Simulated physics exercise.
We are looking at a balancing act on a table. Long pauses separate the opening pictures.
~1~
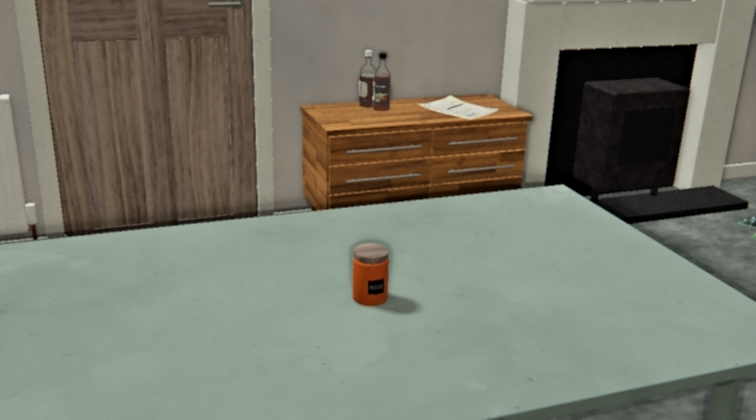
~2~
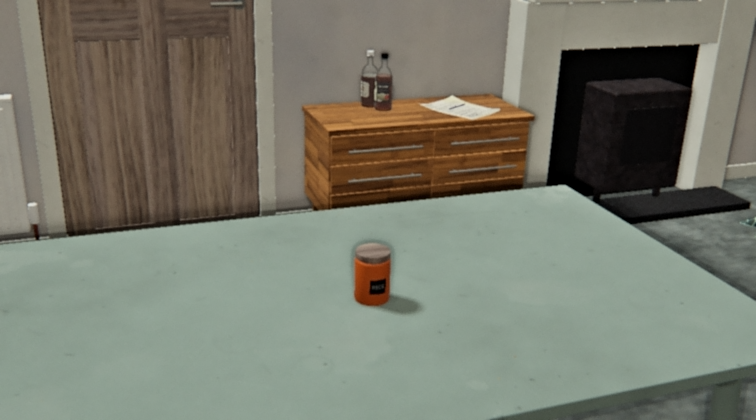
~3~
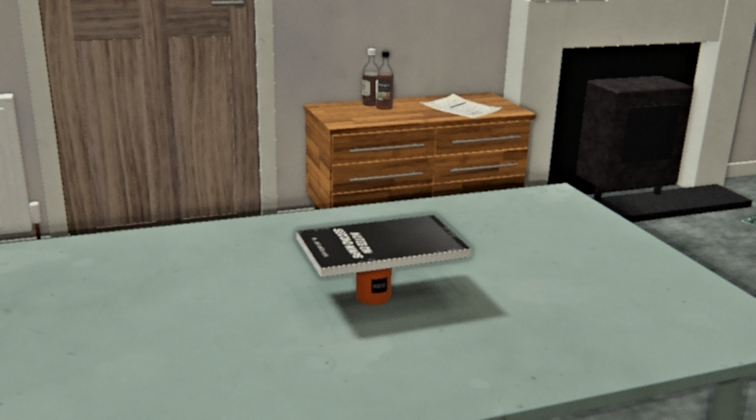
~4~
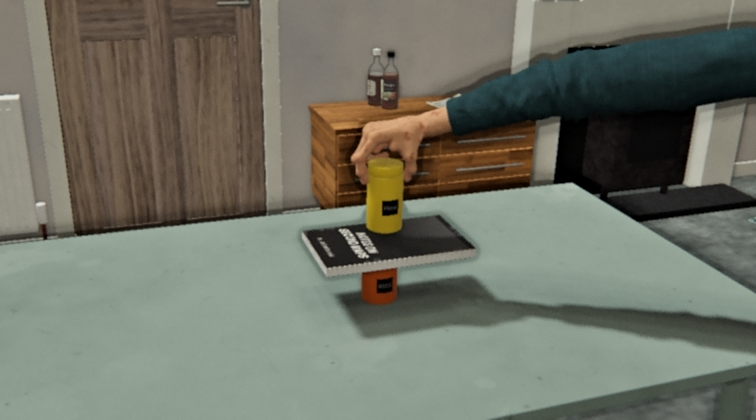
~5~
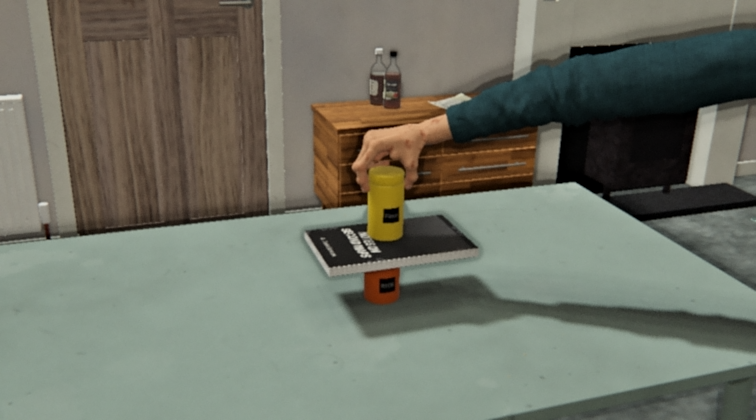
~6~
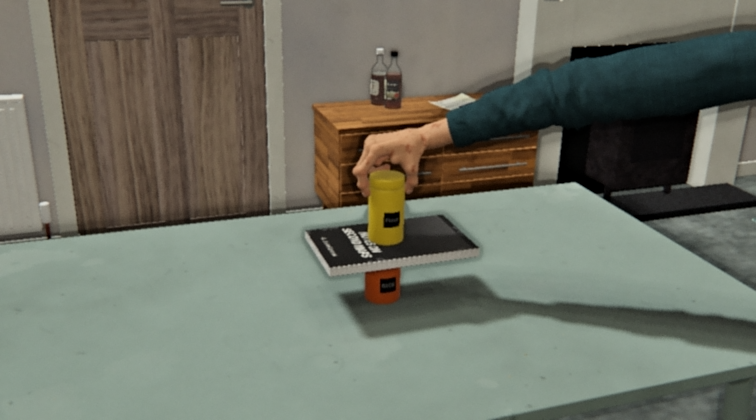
We see an orange jar standing alone on a pale green table, then a black book lying flat across its top. A hand reaches in from the right and lowers a yellow jar onto the book, keeping hold of it.
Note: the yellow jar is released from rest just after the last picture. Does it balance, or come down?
It will stand firm.
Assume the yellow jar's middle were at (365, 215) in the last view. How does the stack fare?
Result: The stack stays stable.
Then, 0.80 s on from there, no change.
Then, 1.80 s on from there, yellow jar resting near (386, 208).
In the end, all 3 unmoved. At the end, from the last picture's camera, yellow jar near (386, 208). The stack keeps its balance.
